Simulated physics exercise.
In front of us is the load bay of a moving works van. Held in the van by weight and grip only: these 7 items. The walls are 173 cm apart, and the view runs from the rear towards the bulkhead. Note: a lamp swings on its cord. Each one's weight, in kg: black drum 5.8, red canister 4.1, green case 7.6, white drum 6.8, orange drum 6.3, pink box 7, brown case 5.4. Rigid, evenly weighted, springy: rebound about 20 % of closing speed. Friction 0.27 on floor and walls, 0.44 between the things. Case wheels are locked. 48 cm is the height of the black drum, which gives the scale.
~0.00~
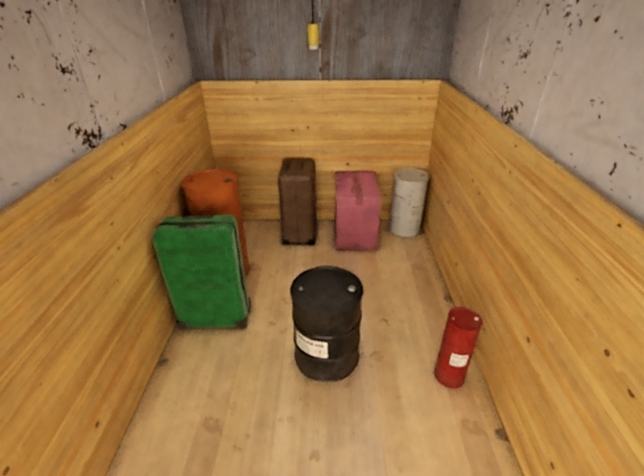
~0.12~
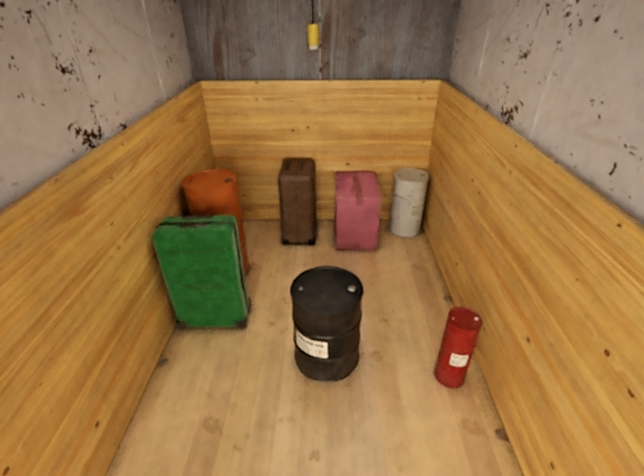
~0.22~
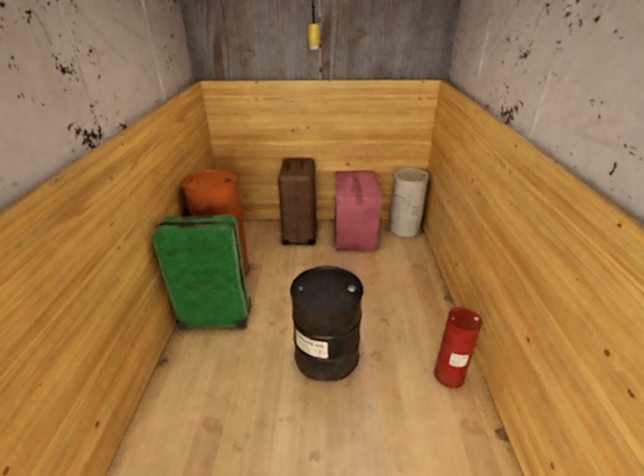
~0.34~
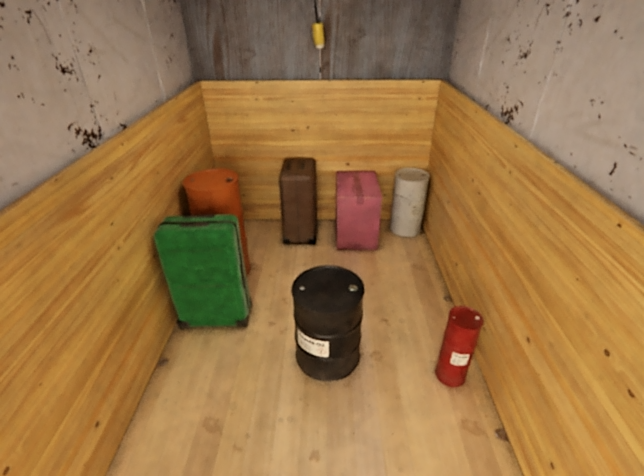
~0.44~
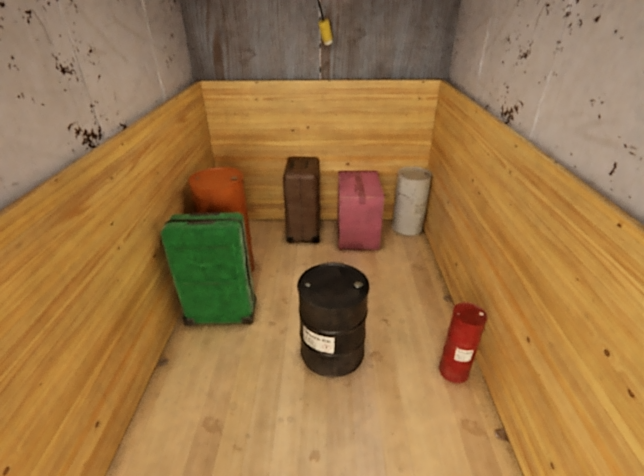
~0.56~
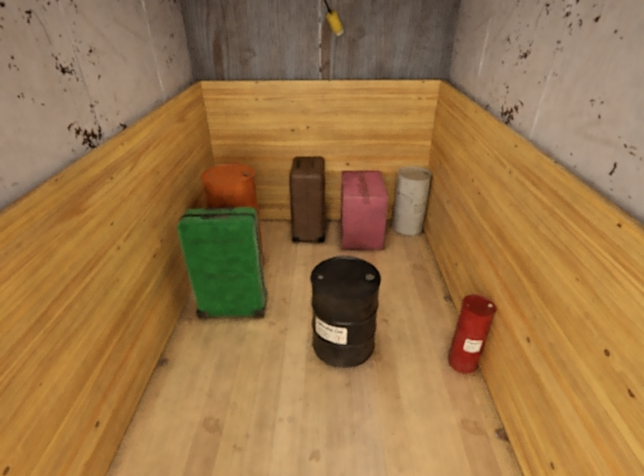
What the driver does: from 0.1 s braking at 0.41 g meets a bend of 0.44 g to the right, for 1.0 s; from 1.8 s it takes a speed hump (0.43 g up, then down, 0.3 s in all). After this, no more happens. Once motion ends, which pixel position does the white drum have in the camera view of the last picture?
Its pixel position is about (410, 201).
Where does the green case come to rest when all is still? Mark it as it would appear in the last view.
In the last view, its centre sits near (332, 215).
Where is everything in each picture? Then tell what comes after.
The first picture shows steady run; white drum (408, 203); black drum (327, 324).
The second picture shows steady run; green case (206, 274).
The third picture shows force 0.20 g forwards, 0.21 g right; pink box (356, 210); brown case (299, 201).
The fourth picture shows force 0.39 g forwards, 0.42 g right; black drum (328, 323); red canister (458, 348).
The fifth picture shows force 0.41 g forwards, 0.44 g right; red canister (461, 344) slid 4 cm; green case (213, 271) slid 4 cm.
The sixth picture shows force 0.41 g forwards, 0.44 g right; white drum (411, 201) slid 4 cm; pink box (362, 209) slid 5 cm.
After 0.76 s, force 0.41 g forwards, 0.44 g right; white drum slid 4 cm near (411, 201); green case slid 38 cm; orange drum slid 38 cm.
After 0.96 s, force 0.23 g forwards, 0.25 g right; white drum slid 4 cm near (411, 201); green case slid 75 cm; black drum slid 75 cm.
At rest (2.7 s), not toppled but over 15 cm from the start, black drum, red canister, green case, orange drum, pink box and brown case; white drum in place, give or take 15 cm. Seen from the same camera at the end, white drum near (410, 201).
